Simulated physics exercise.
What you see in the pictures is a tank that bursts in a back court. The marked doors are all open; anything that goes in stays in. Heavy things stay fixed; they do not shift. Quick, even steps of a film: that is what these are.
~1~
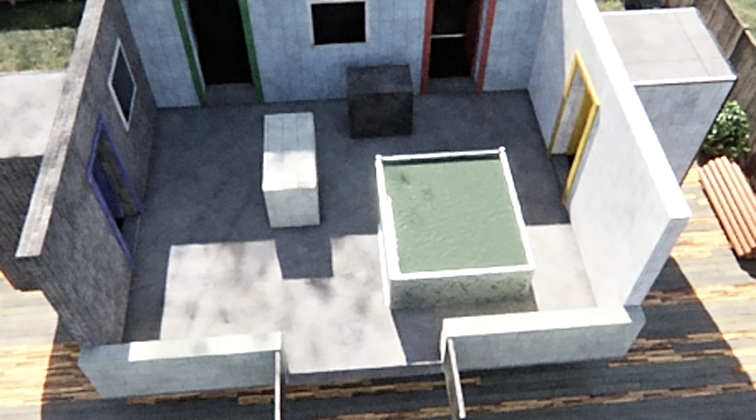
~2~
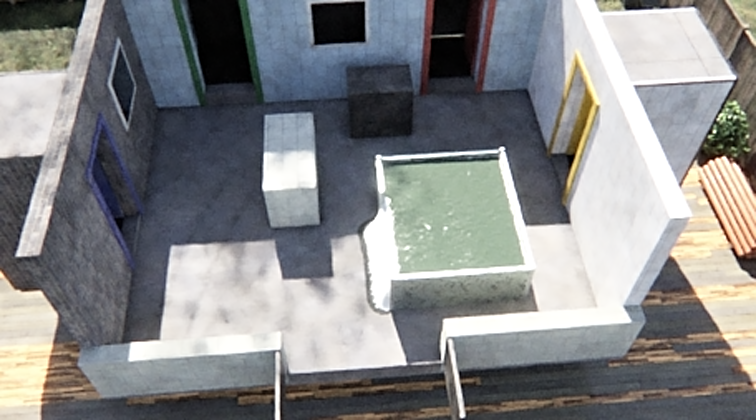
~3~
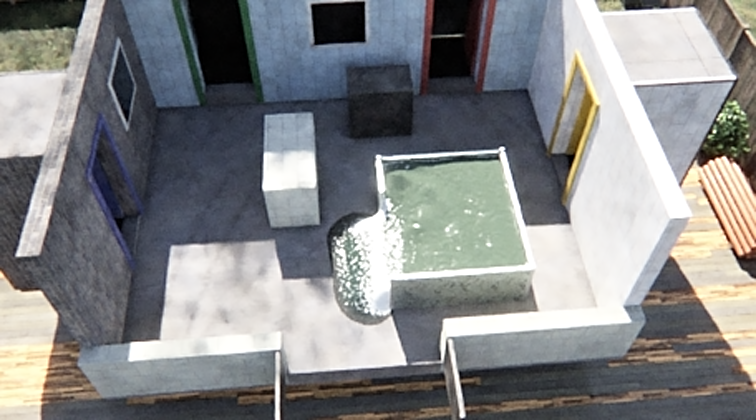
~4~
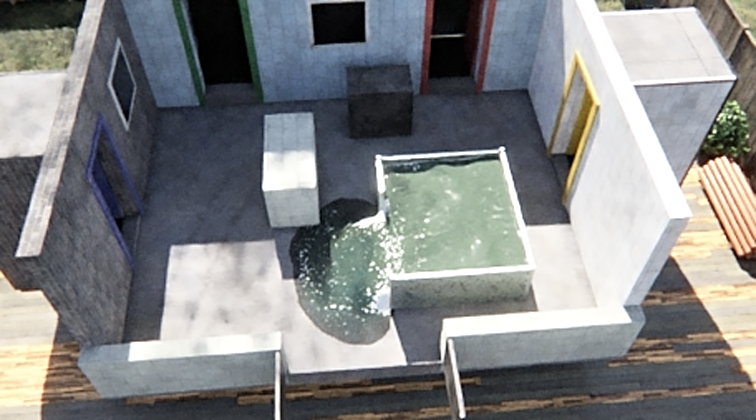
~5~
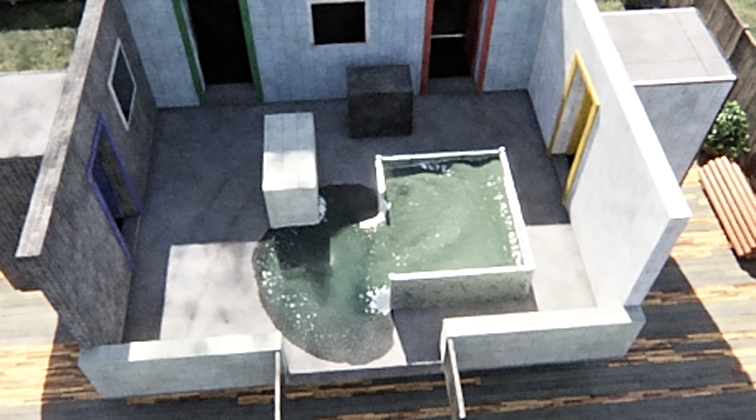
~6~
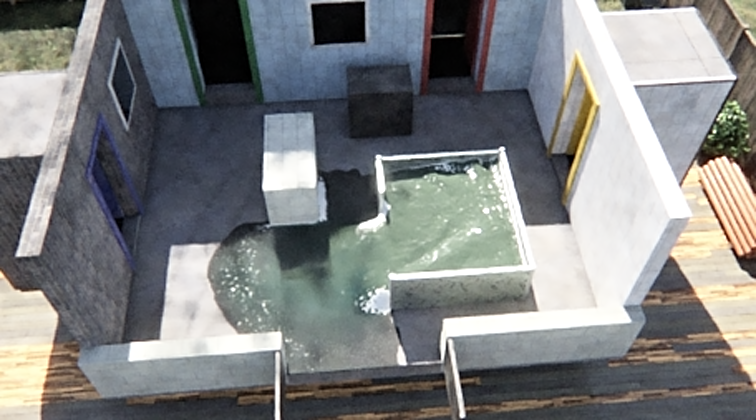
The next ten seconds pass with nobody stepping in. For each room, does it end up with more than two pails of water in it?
Outcome: I expect the green door to see two buckets at most. I expect the yellow door to see two buckets at most. I expect the red door to see two buckets at most. I expect the blue door to see over two buckets.
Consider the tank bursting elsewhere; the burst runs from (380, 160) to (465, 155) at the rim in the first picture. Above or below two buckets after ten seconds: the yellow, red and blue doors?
Result per door - yellow: Within bounds; red: Beyond the limit; blue: Within bounds.
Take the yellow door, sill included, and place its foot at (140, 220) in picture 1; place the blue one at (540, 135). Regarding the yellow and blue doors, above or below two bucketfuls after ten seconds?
In short: The yellow door takes more, the blue door takes more.
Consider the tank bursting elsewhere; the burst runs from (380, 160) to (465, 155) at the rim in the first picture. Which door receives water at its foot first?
I'd pick the door marked red.
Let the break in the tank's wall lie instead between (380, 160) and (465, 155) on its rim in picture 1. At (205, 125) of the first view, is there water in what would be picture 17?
Verdict: Flooded.
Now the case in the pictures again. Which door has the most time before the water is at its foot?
My answer: The one in yellow.
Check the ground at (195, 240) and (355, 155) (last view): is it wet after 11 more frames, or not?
Going in order, I'd call them drenched and drenched.
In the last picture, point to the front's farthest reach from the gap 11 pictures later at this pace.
Close to (152, 152), I think.
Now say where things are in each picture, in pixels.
The first frame shows still water in the water tank at (450, 213).
In the second frame, water pours out at (389, 252) and has run to (387, 311).
In the third frame, water pours out at (388, 254) and has run to (339, 226).
In the fourth frame, the front is at (297, 244), out from the gap at (388, 255).
In the fifth frame, water pours out at (388, 256) and has run to (261, 250).
In the sixth frame, water pours out at (388, 256) and has run to (216, 263).
A moment on, water covers 35 % of the floor; the green door not reached, the yellow door not reached, the red door not reached, the blue door under two buckets in.
Next, water covers 45 % of the floor; the green door not reached, the yellow door not reached, the red door not reached, the blue door far over two buckets in.
Then, water covers 50 % of the floor; the green door wet at the sill, nothing in, the yellow door not reached, the red door wet at the sill, nothing in, the blue door far over two buckets in.
Later, water covers 65 % of the floor; the green door wet at the sill, nothing in, the yellow door not reached, the red door wet at the sill, nothing in, the blue door far over two buckets in.
In the end, water covers 90 % of the floor; the green door wet at the sill, nothing in, the yellow door wet at the sill, nothing in, the red door wet at the sill, nothing in, the blue door far over two buckets in.
